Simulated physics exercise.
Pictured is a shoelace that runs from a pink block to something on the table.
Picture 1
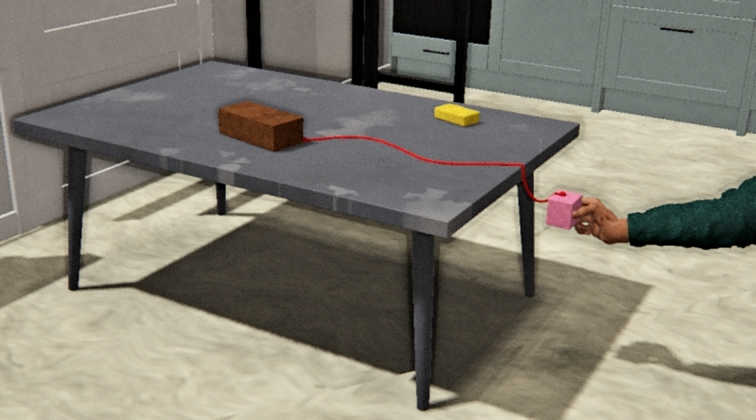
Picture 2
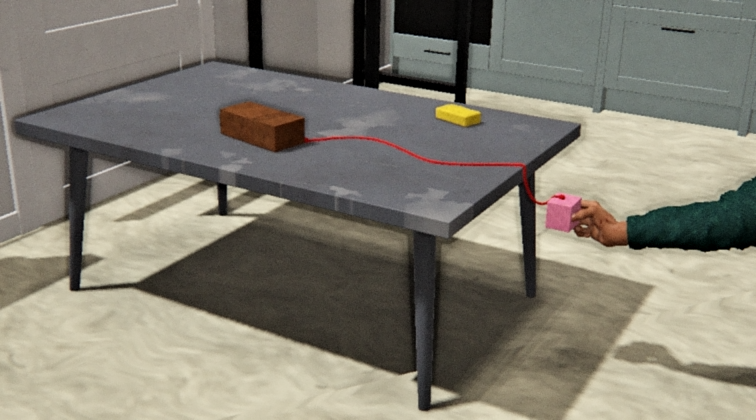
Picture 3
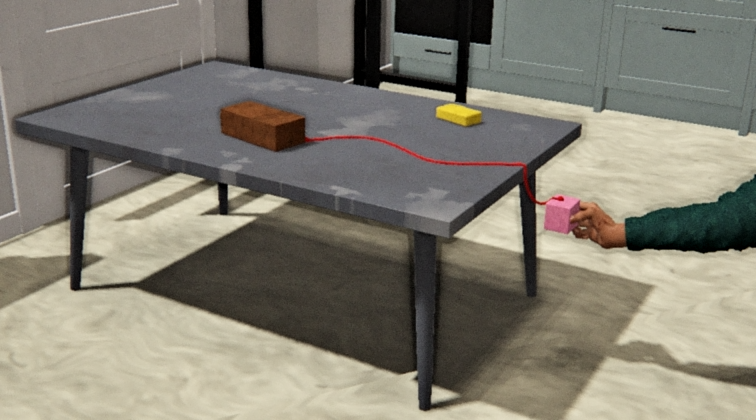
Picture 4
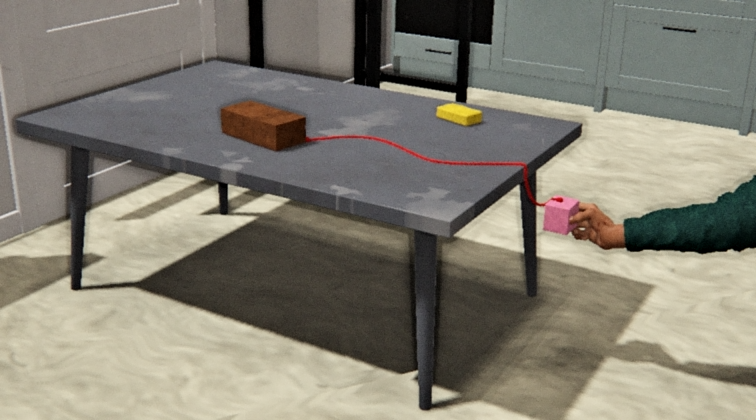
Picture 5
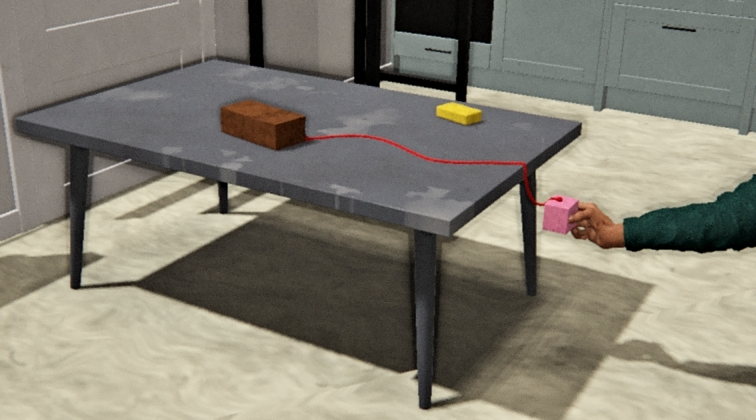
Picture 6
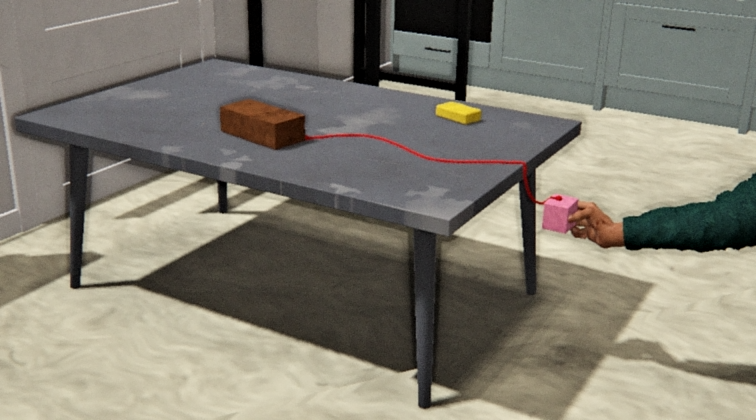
On a grey table, a brick and yellow sponge sit still as a hand holds a pink block tied to a red shoelace.
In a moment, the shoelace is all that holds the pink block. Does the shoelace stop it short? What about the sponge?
So the pink block is left hanging while the sponge holds its position.
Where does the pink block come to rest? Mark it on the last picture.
End point, last frame: (472, 273).
Then, 0.46 s past the final frame, block in the air near (472, 266); brick still; sponge still.
Then, 1.30 s past the final frame, block in the air near (522, 270); brick still; sponge still.
Then, 2.06 s past the final frame, block in the air near (561, 266); brick still; sponge still.
When it is over, block in the air near (472, 273); brick still; sponge still. The pink block swings from the edge and the sponge stays on top.
